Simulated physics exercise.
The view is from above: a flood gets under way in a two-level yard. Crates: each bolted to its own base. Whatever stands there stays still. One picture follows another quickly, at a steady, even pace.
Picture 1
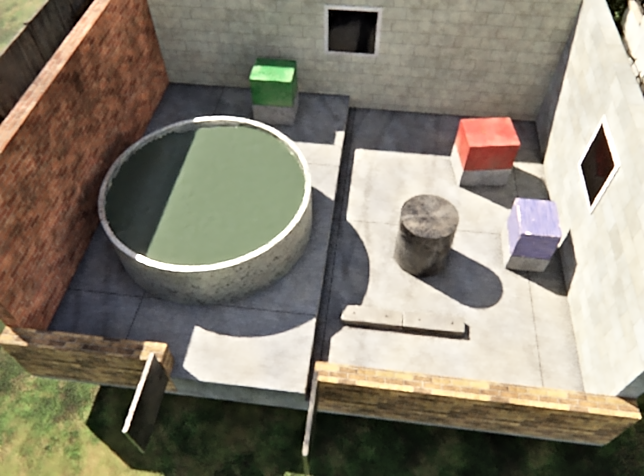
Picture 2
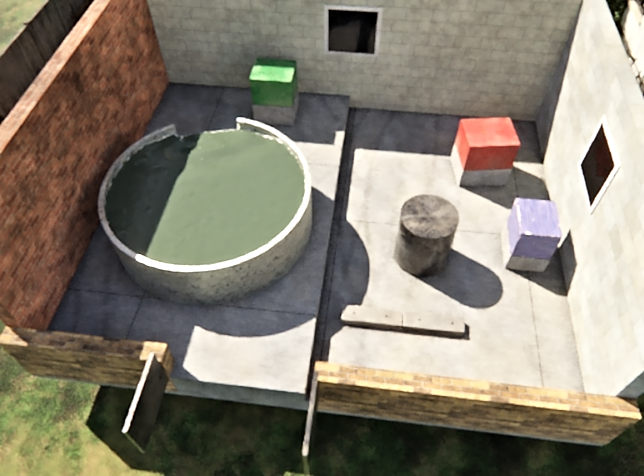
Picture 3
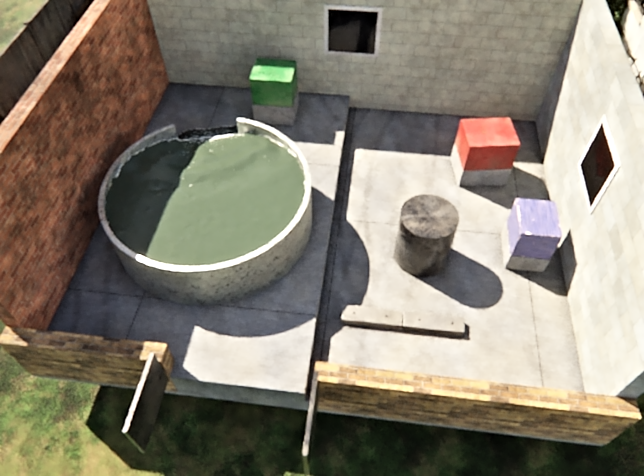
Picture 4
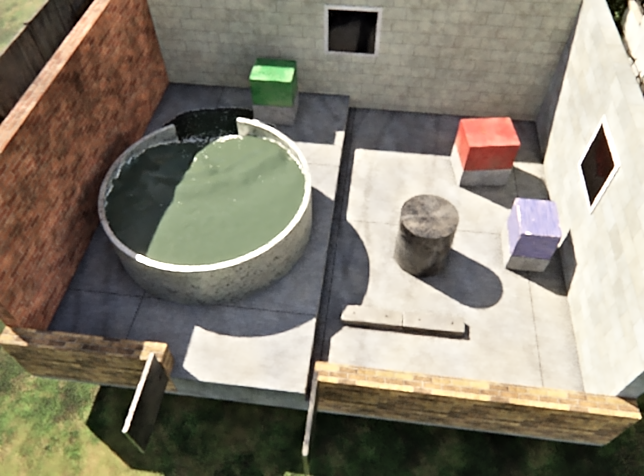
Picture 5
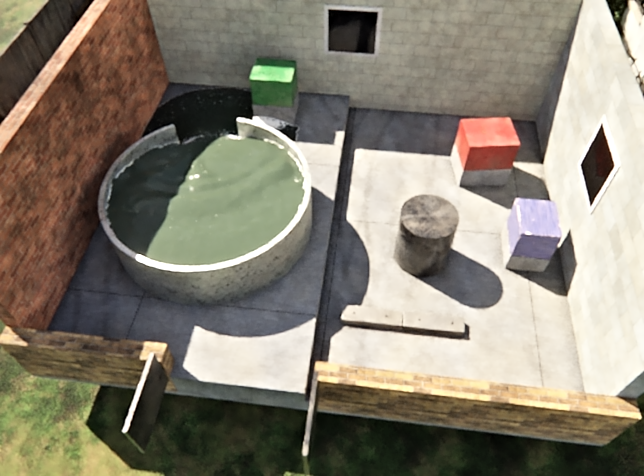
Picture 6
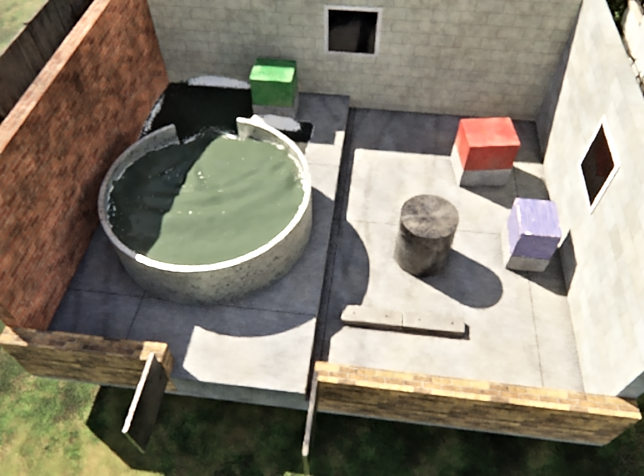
Dark green water slips through a gap that opens in the far rim of a round, pale-walled pool at the left of a walled concrete yard, seen from above by a still camera. It spreads as a dark sheet over the paving behind the pool, reaching around the base of the green-topped block, while the pool's surface ripples. A grey cylinder, red and lavender blocks and a low bar stay still at right.
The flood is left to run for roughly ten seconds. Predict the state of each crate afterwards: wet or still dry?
Afterwards, the red crate is still dry; the blue crate is still dry; the green crate is wet.
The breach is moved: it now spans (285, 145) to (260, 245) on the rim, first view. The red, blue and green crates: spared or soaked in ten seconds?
Here's how it goes: The red is swamped, the blue is swamped, and the green is left untouched.
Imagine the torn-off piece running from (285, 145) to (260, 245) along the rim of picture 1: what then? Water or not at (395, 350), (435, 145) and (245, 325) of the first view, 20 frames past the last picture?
First: Reached by the flood. Second: Reached by the flood. Third: Spared by the leak.
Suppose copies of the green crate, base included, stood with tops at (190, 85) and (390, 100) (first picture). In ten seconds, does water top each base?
Is flooded, then stays clear.
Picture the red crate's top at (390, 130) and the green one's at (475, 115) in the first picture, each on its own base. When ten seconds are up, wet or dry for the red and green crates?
The red crate is untouched, and the green crate is untouched.
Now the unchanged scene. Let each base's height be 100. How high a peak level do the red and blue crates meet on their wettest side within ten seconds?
Roughly 50 percent, then 50 percent.
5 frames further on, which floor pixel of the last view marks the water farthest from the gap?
My guess is roughly (370, 137).
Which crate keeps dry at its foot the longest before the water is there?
Go for the blue one.
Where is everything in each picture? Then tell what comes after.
The first frame shows the pool at (207, 188) is whole and still.
In the second frame, water pours out on the pool's far side and has run to a hidden place.
In the third frame, the front is at a hidden place, out from the gap on the pool's far side.
In the fourth frame, water pours out on the pool's far side and has run to (192, 113).
In the fifth frame, the front is at (223, 90), out from the gap on the pool's far side.
In the sixth frame, water pours out on the pool's far side and has run to (176, 83).
A moment on, water covers 20 % of the floor; the red crate not reached, the blue crate not reached, the green crate water round its plinth.
Next, water covers 30 % of the floor; the red crate not reached, the blue crate not reached, the green crate water round its plinth.
Then, water covers 50 % of the floor; the red crate water round its plinth, the blue crate not reached, the green crate water round its plinth.
Later, water covers 90 % of the floor; the red crate water round its plinth, the blue crate water round its plinth, the green crate water round its plinth.
In the end, water covers 95 % of the floor; the red crate stayed above the water, the blue crate stayed above the water, the green crate was topped.
